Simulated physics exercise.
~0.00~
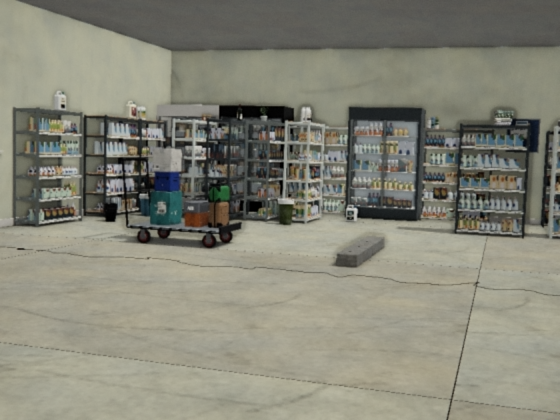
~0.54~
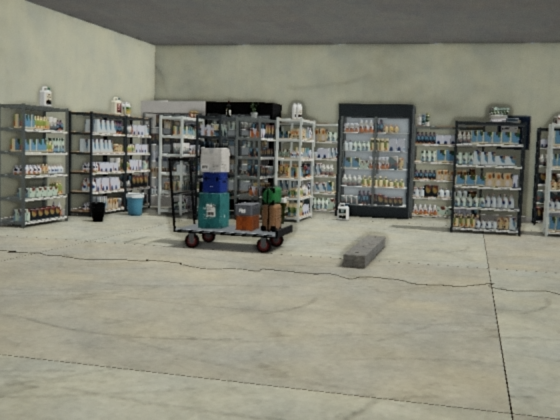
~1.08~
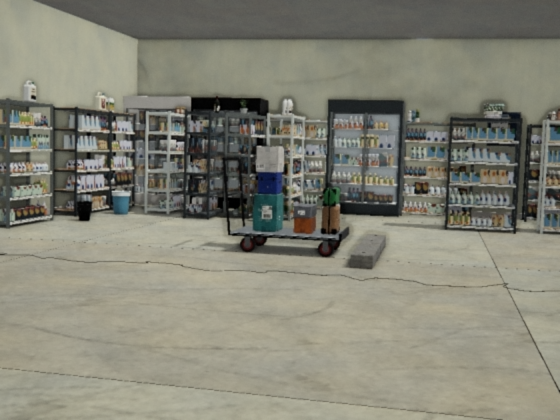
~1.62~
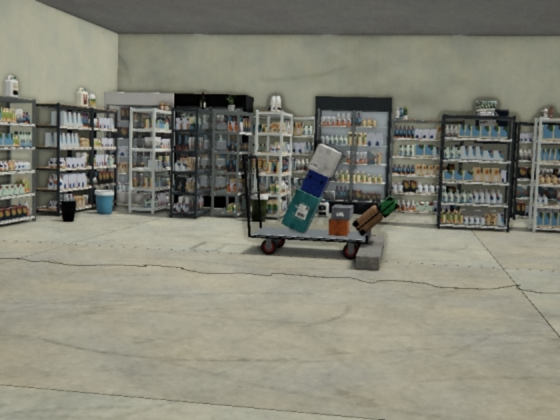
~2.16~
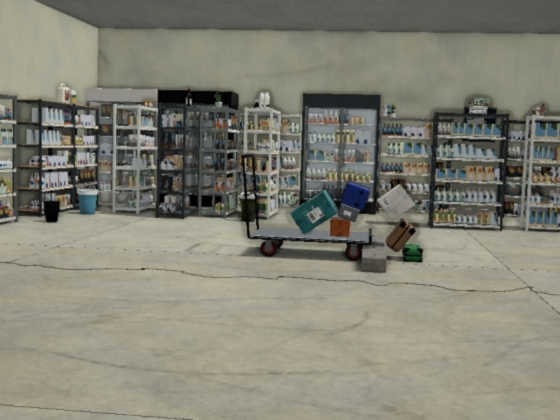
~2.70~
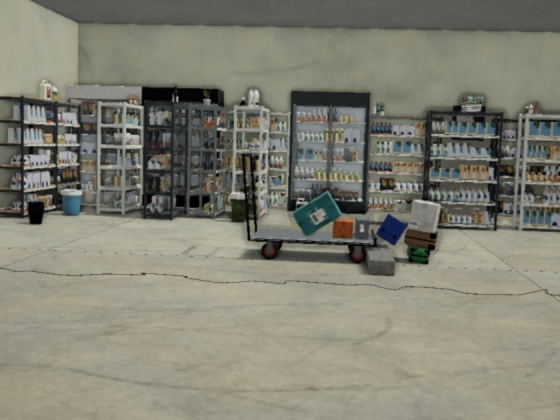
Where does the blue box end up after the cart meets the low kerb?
It tumbles off the front of the cart and ends up past the right-hand edge, beside the other fallen pieces.
